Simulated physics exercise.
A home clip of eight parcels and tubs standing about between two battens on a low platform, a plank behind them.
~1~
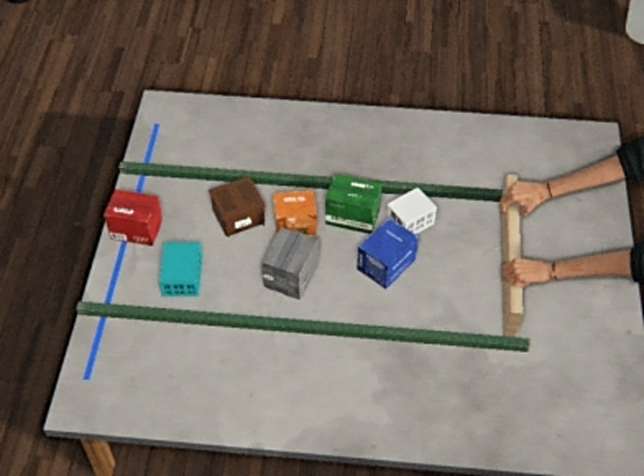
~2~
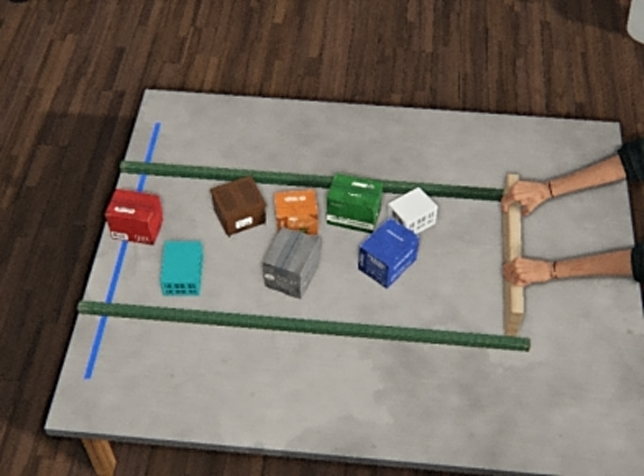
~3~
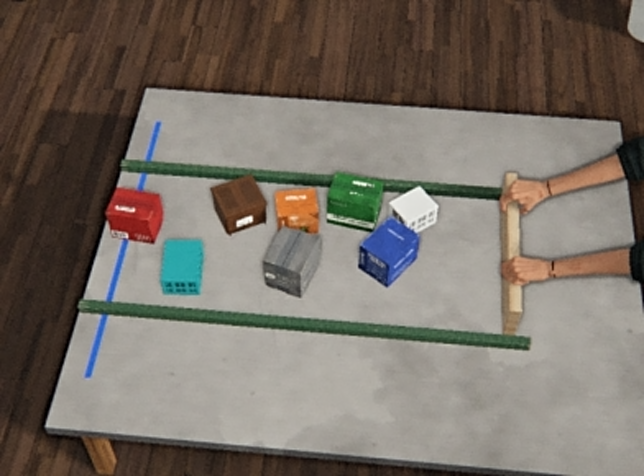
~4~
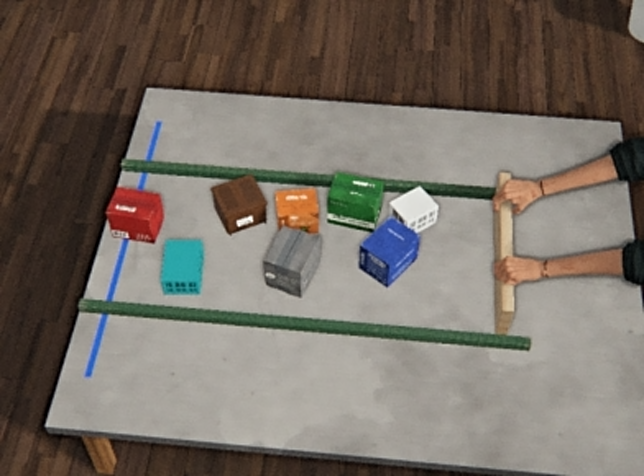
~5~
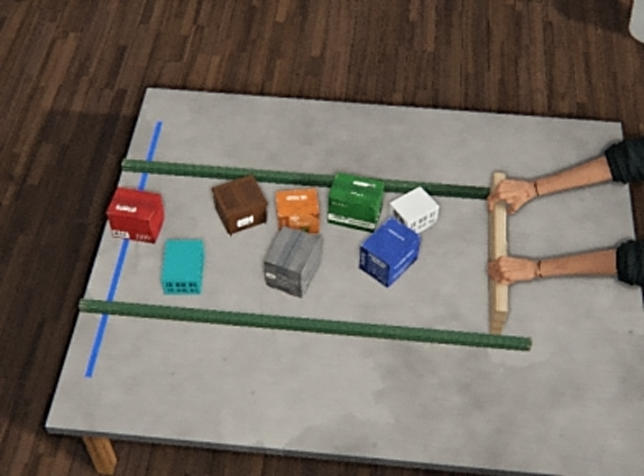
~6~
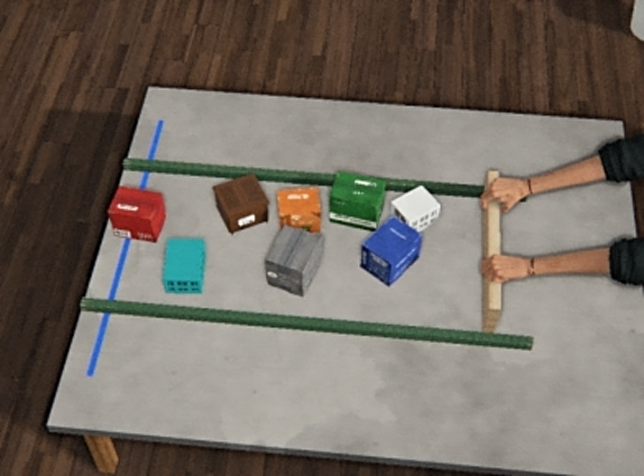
We see eight colourful boxes scattered between two green strips on a grey tabletop marked with a blue line, while two hands at the right slide a wooden bar slightly left, and the boxes stay in place.
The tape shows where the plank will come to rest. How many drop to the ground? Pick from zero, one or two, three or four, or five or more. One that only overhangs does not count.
Here the number that fall off is five or more.
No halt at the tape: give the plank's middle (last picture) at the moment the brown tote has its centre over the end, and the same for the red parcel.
Its middle is around (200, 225) and around (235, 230).
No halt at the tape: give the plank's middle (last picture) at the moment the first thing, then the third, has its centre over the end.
About (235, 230), then (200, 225).
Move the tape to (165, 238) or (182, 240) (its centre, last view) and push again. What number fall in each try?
It would be 3 and 3.
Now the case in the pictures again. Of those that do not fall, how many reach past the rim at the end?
It comes to 2.
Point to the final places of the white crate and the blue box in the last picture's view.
About (119, 203), and the other about (104, 236).
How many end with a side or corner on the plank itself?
It touches 2.
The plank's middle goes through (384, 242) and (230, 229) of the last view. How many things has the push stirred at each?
At the one place 5, at the other 8.
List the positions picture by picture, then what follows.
The first picture shows red parcel (134, 218); turquoise crate (181, 269); brown tote (238, 207); plank (510, 254); tape (125, 239).
The second picture shows turquoise crate (182, 269); blue box (388, 253).
The third picture shows brown tote (239, 206); orange box (297, 213).
The fourth picture shows red parcel (136, 215); white crate (413, 213).
The fifth picture shows turquoise crate (183, 267); green parcel (356, 203).
The sixth picture shows red parcel (138, 214); turquoise crate (185, 266); brown tote (242, 204); plank (491, 251); tape (129, 235).
Soon after, none off yet; red parcel at rest near (138, 214); turquoise crate at rest near (185, 266); brown tote moved a little near (230, 205).
Then, none off yet; red parcel at rest near (138, 214); turquoise crate moving near (183, 266); brown tote moved about its own width near (193, 208).
Further on, one off so far; red parcel on the ground near (72, 288); turquoise crate moved well along near (93, 258); brown tote moved well along near (109, 198).
By the end, the number that fall off is five or more; fallen, green parcel, grey box, orange box, brown tote, turquoise crate and red parcel.
